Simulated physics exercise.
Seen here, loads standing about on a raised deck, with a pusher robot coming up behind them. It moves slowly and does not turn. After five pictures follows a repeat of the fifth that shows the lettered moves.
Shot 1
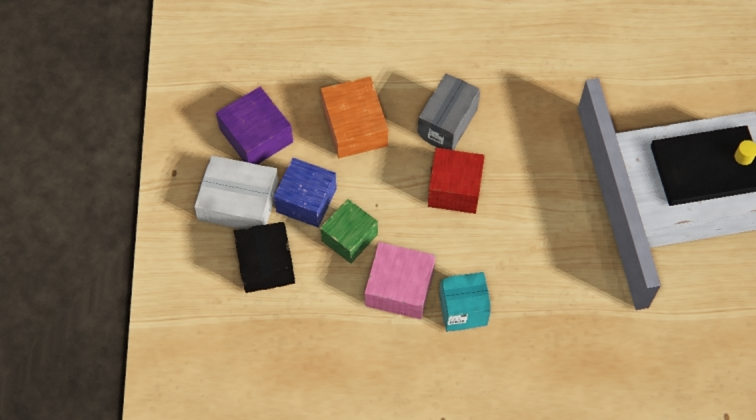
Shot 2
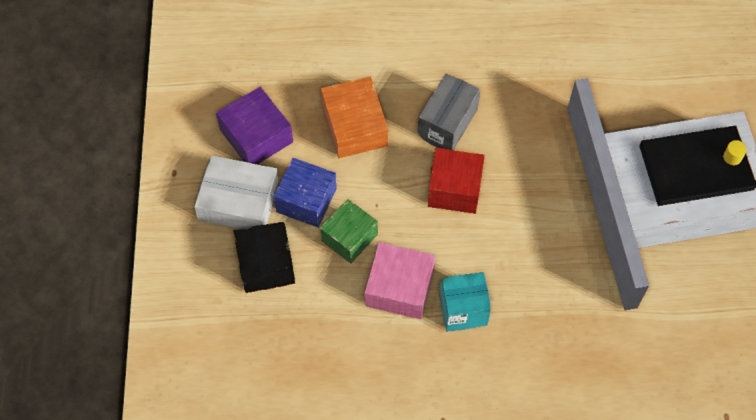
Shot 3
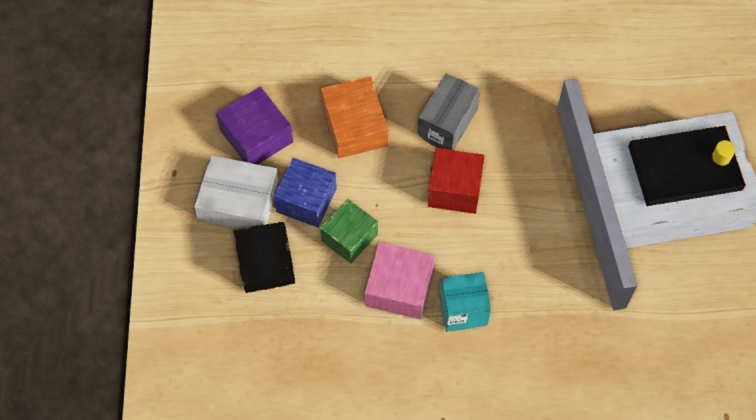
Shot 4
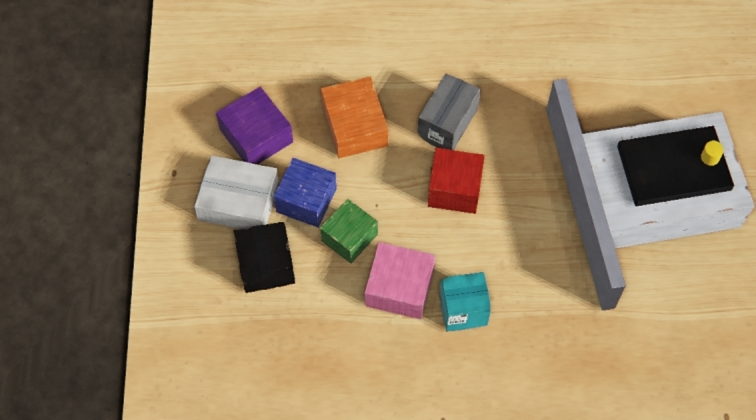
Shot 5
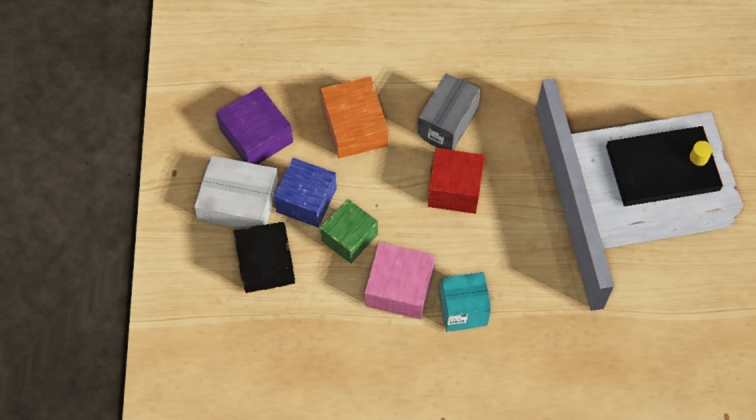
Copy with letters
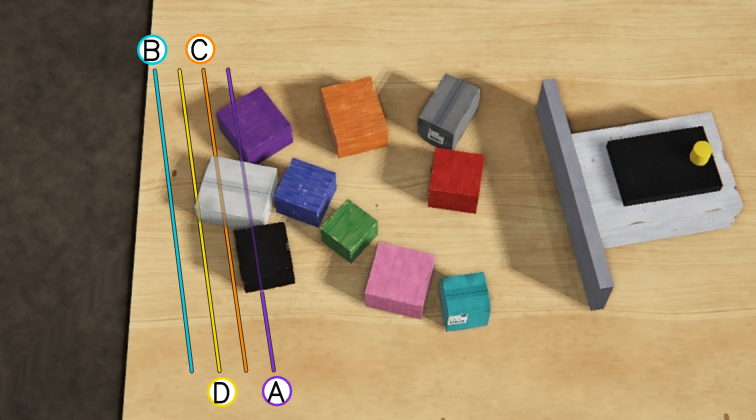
On a wooden deck, a grey-fronted pusher robot slides slowly left toward the still, colourful boxes.
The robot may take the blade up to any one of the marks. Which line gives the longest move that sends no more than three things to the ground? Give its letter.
Stop at C.
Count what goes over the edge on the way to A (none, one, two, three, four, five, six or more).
Two.
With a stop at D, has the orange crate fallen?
Yes.
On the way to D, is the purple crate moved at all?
Yes.
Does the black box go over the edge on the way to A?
No.
On the marked copy, A at (250, 211); B at (172, 212); C at (223, 212); D at (198, 212).
With C. Early on, robot (531, 168); turquoise parcel (443, 307); grey box (402, 116).
Further on, robot (405, 170); purple crate (183, 124); white parcel (181, 204).
At the end, robot (306, 171); purple crate over the edge; white parcel over the edge; two fallen.
As for the rest, A is within the limit but short; B drops six; D drops five.
